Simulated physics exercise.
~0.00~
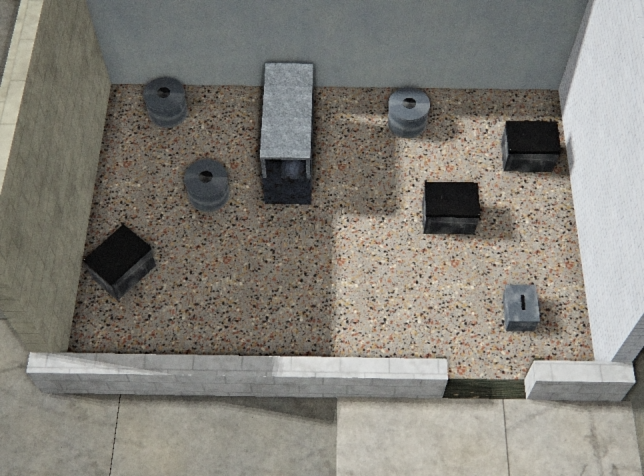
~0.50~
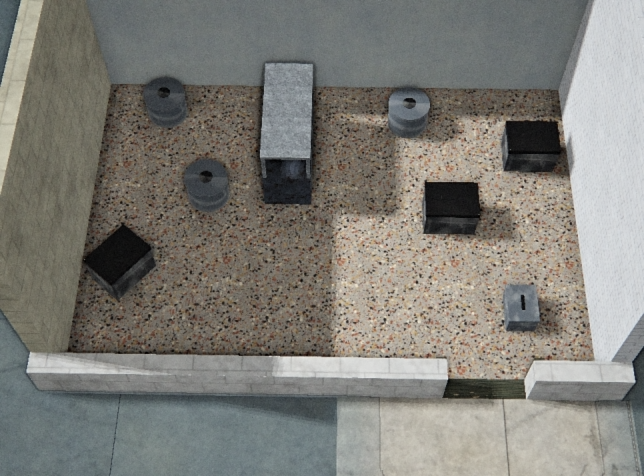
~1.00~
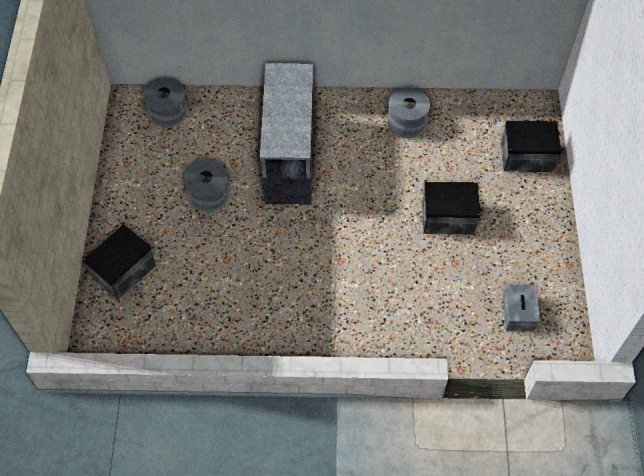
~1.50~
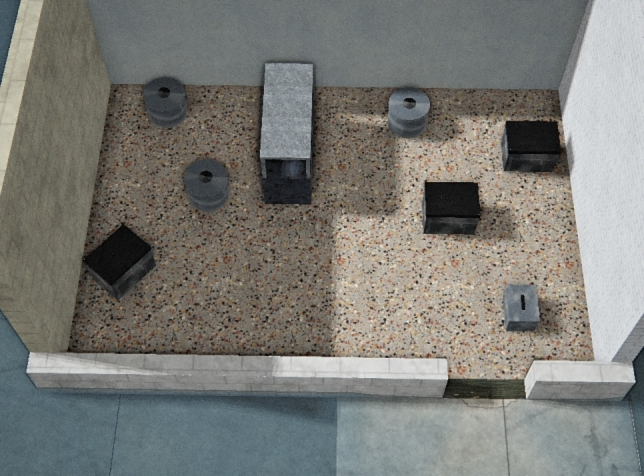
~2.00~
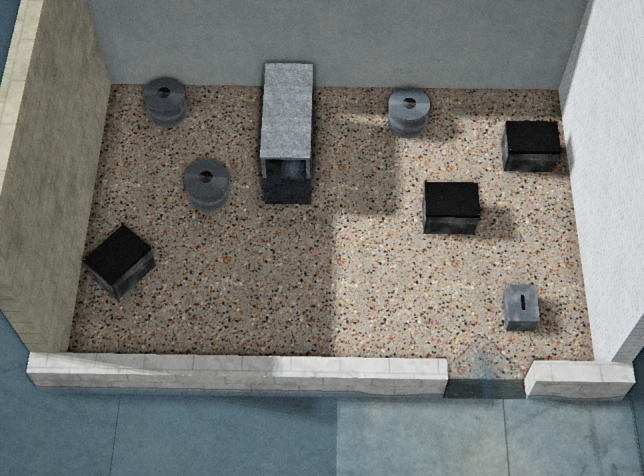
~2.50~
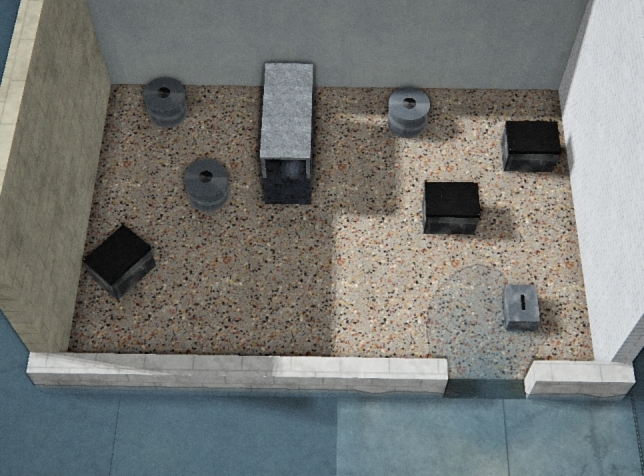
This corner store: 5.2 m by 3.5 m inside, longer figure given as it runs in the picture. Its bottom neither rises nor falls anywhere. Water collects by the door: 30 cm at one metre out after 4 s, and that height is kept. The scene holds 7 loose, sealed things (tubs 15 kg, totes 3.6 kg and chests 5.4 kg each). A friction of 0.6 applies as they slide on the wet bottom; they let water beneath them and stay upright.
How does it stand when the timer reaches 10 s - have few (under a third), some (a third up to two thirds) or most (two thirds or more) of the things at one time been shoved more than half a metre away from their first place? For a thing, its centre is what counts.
By then, some have.
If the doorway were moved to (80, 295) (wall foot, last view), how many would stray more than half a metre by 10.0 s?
Then the count would be 4.
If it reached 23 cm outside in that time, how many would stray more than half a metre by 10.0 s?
Then 4 of them.
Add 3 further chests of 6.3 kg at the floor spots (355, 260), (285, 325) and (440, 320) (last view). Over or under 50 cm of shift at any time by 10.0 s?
So the first ends up past the threshold, the second below the threshold, the third past the threshold.
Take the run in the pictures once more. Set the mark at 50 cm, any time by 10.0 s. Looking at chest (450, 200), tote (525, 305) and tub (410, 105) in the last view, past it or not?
Beyond, beyond, beyond.
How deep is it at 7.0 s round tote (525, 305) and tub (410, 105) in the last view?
Roughly 16 and 13 cm.
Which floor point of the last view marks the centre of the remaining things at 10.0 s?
They average out to somewhere around (281, 150).
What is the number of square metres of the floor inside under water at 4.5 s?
About 9.0 m2 is covered.
After 3.5 s 1 of 7 are over 50 cm from their spots; 0 afloat.
After 4.5 s 2 of 7 are over 50 cm from their spots; 2 afloat.
After 7.0 s 3 of 7 are over 50 cm from their spots; 4 afloat.
After 10.0 s 4 of 7 are over 50 cm from their spots, and 4 have been at some point; 5 afloat.
